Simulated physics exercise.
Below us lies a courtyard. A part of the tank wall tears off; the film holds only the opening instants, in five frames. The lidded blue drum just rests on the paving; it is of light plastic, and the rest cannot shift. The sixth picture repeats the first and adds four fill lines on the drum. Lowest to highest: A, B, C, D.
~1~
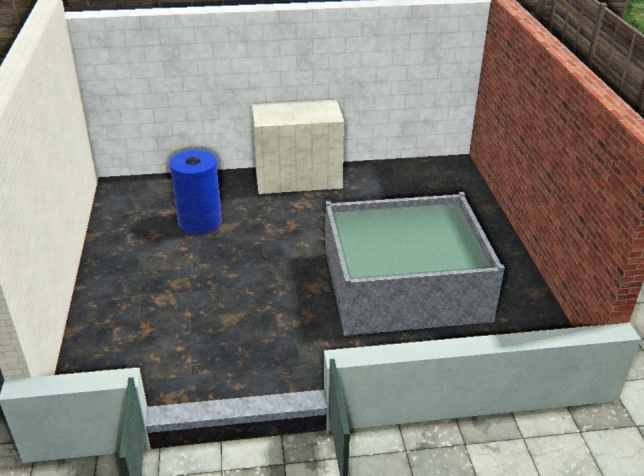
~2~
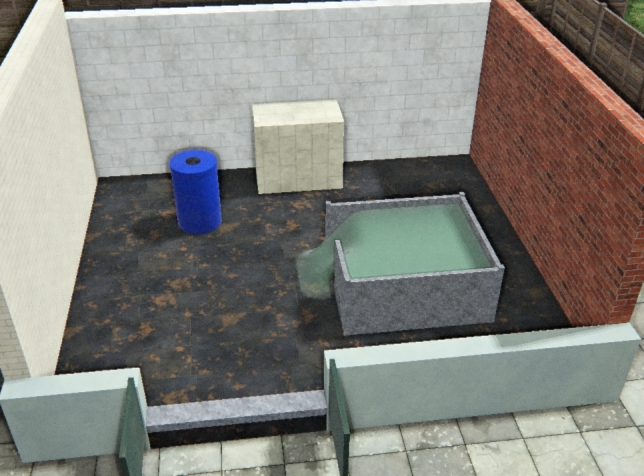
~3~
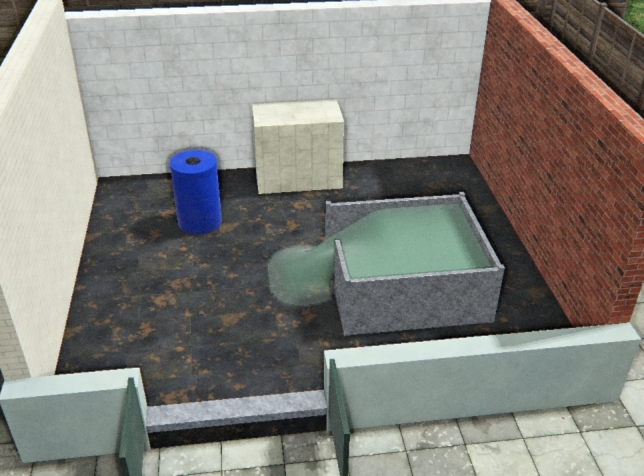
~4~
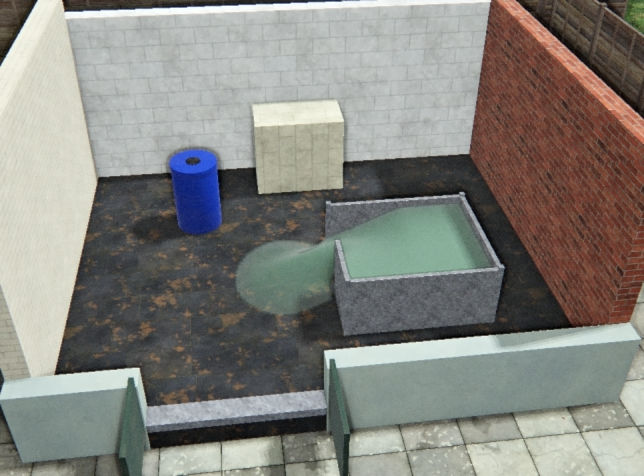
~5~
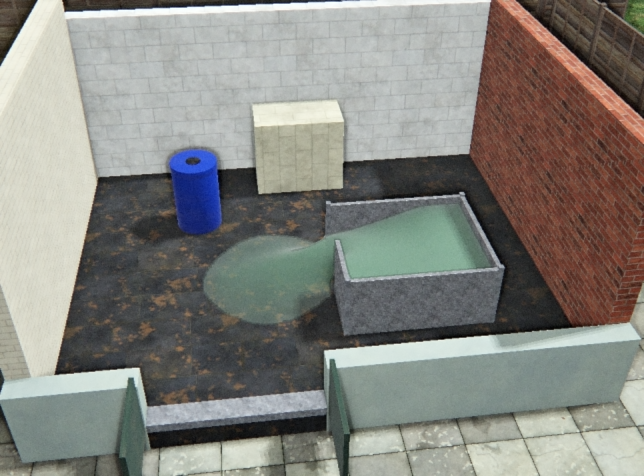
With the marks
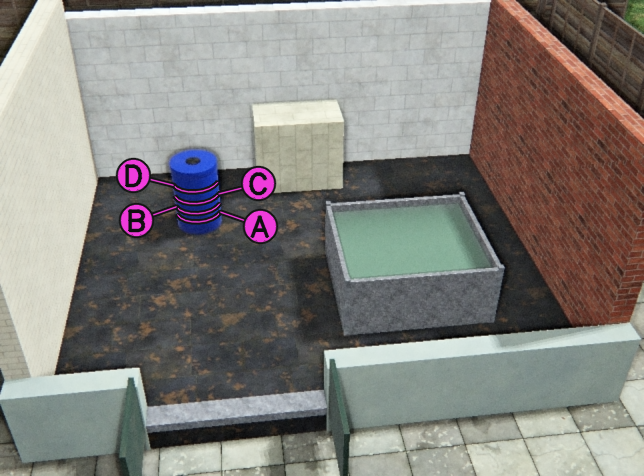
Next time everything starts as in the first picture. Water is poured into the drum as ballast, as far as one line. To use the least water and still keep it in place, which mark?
A is the one.
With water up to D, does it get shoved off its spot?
No, not at all.
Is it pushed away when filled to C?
No, not at all.
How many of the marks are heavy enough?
All four.
On the marked copy, A at (198, 221); B at (198, 213); C at (196, 203); D at (195, 191); from the bottom up A, B, C, D.
With A, it does not move.
With B, it does not move.
With C, it does not move.
With D, it does not move.
